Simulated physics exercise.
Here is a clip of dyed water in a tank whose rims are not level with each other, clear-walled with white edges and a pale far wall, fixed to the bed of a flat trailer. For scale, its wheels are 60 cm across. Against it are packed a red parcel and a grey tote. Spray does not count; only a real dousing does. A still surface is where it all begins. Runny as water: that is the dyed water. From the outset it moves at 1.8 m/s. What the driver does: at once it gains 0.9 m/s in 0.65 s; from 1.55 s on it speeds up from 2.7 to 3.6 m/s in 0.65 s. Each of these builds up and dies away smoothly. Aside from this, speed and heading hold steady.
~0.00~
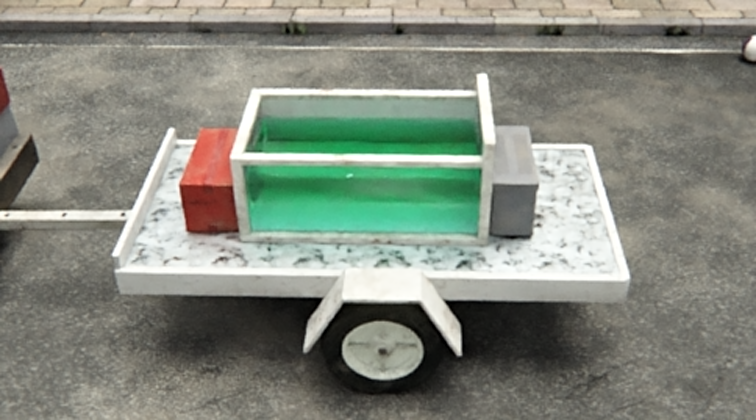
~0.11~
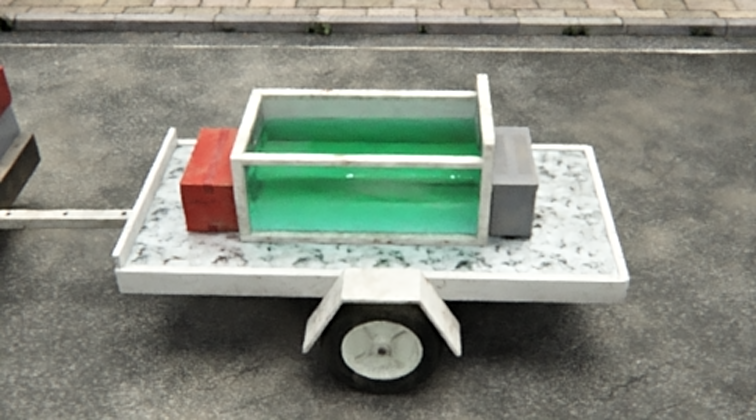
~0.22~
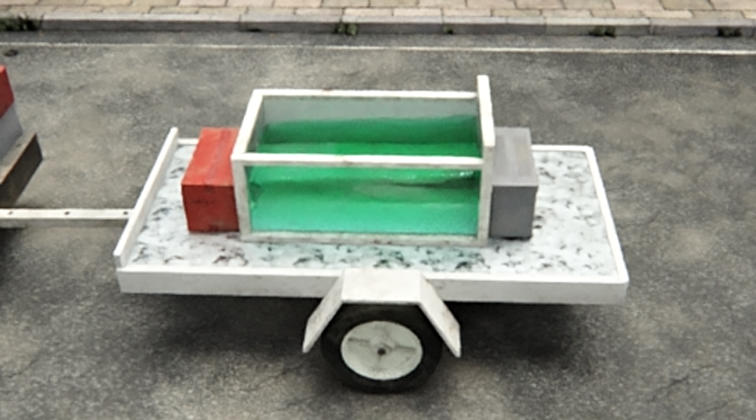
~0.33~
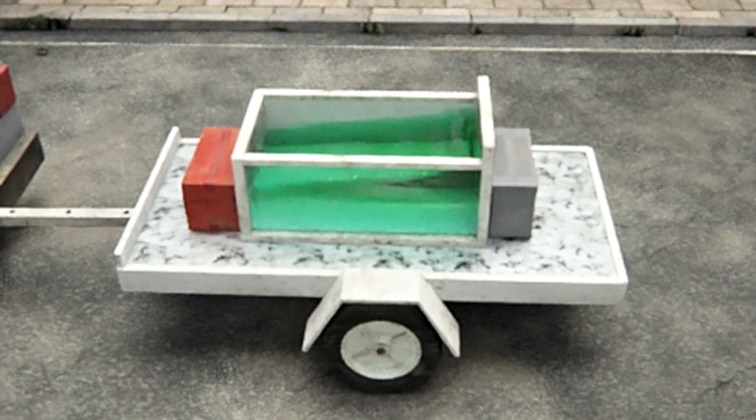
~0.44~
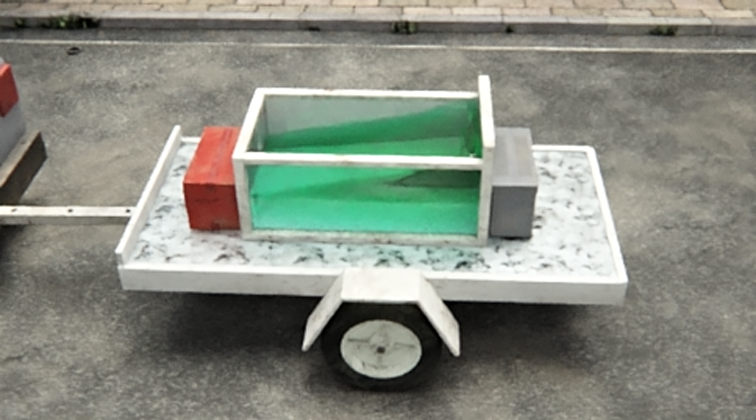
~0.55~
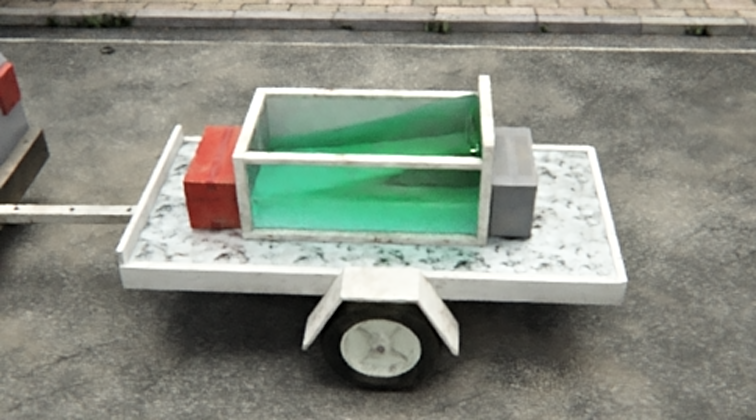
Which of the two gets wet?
Result: Red parcel takes the hit; grey tote takes the hit.
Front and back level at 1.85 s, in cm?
The level sits near 22 cm in front and near 44 cm behind.
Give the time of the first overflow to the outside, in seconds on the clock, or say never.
At about 1.6 s on the clock.
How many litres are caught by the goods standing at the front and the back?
Estimate: Approx. 8 L, then approx. 8 L.
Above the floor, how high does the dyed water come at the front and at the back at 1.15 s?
Front level 44 cm, back level 30 cm.
By 1.15 s front 44 cm, middle 30 cm, back 29 cm above the floor; no loss so far.
By 1.85 s front 23 cm, middle 32 cm, back 44 cm above the floor; the loss stands at 1 per cent, mostly over the front, some over the near side.
By 2.75 s front 53 cm, middle 27 cm, back 22 cm above the floor; the loss stands at 7 per cent, over the back.
By 5.18 s the loss stands at 12 per cent, over the back and the front; the red parcel has caught 8 litres and the grey tote 8 litres.
